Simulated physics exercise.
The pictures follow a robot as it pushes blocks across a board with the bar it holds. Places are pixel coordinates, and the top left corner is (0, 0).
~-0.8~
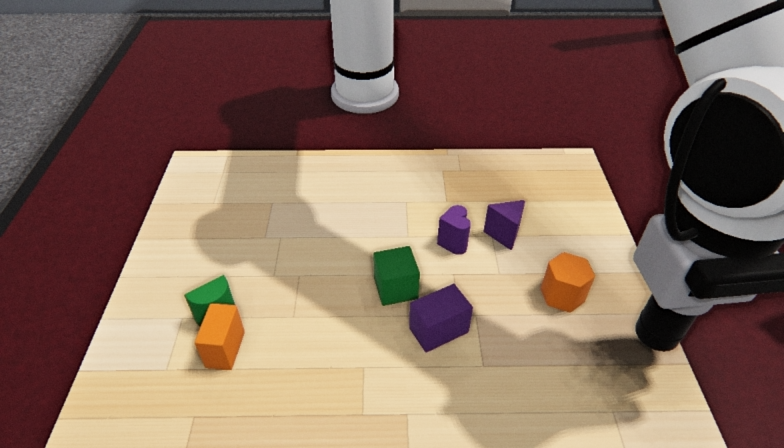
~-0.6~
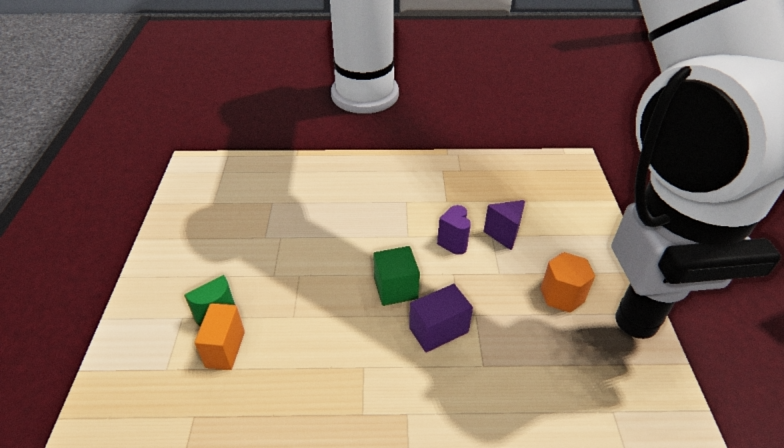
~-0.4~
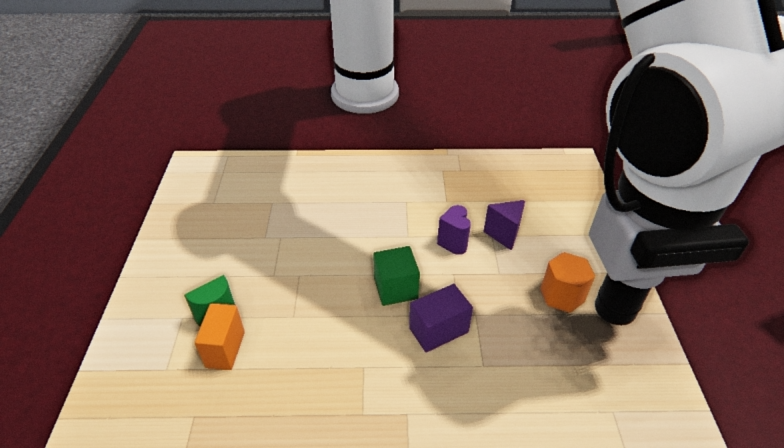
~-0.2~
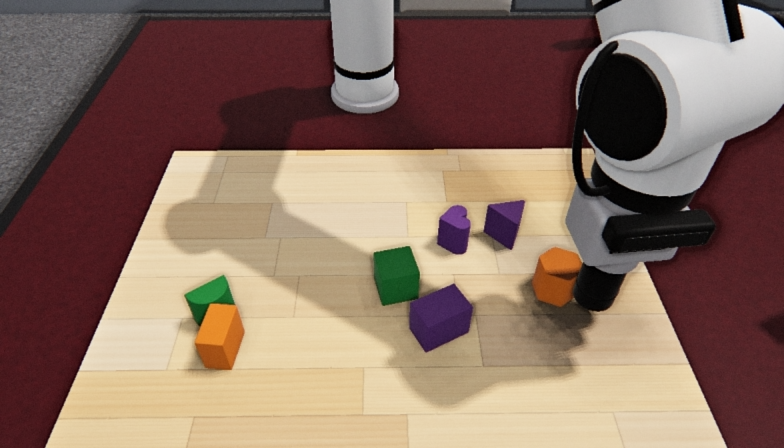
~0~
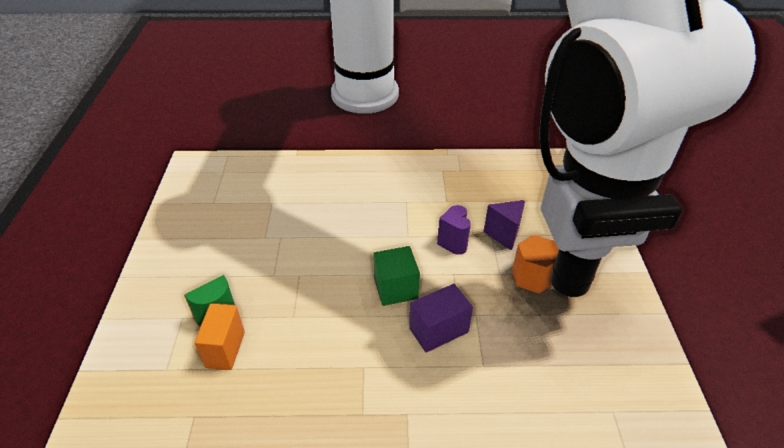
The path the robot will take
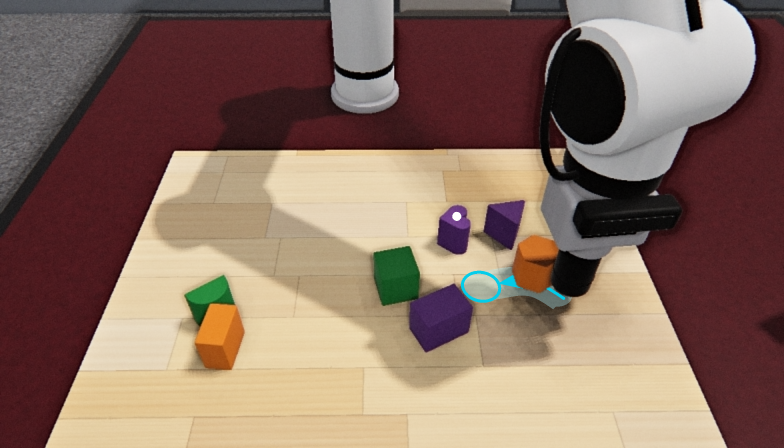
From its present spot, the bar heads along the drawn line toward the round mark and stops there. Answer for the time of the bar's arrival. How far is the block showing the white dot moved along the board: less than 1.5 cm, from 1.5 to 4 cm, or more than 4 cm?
The answer here is less than 1.5 cm.
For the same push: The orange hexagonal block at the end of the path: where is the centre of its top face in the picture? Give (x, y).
My prediction: (494, 229).
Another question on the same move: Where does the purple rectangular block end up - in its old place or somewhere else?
Left in place.
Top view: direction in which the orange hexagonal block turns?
Clockwise, from overhead.
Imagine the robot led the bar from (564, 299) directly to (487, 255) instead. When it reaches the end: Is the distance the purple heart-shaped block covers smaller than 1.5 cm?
I believe not.
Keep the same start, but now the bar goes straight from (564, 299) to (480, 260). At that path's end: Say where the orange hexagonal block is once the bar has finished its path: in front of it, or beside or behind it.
I'd say it is still being pushed.
The line goes from (564, 299) over (538, 284) and (509, 282) to (481, 286); the dot is on the purple heart-shaped block.
The first path, step by step. Halfway along, bar (526, 265); purple triangular block (505, 203), turned 25° clockwise; orange hexagonal block (501, 232).
At the end, bar (484, 271); purple rectangular block unmoved; purple heart-shaped block unmoved; purple triangular block (505, 203), turned 25° clockwise; orange hexagonal block (494, 229), turned 25° clockwise.
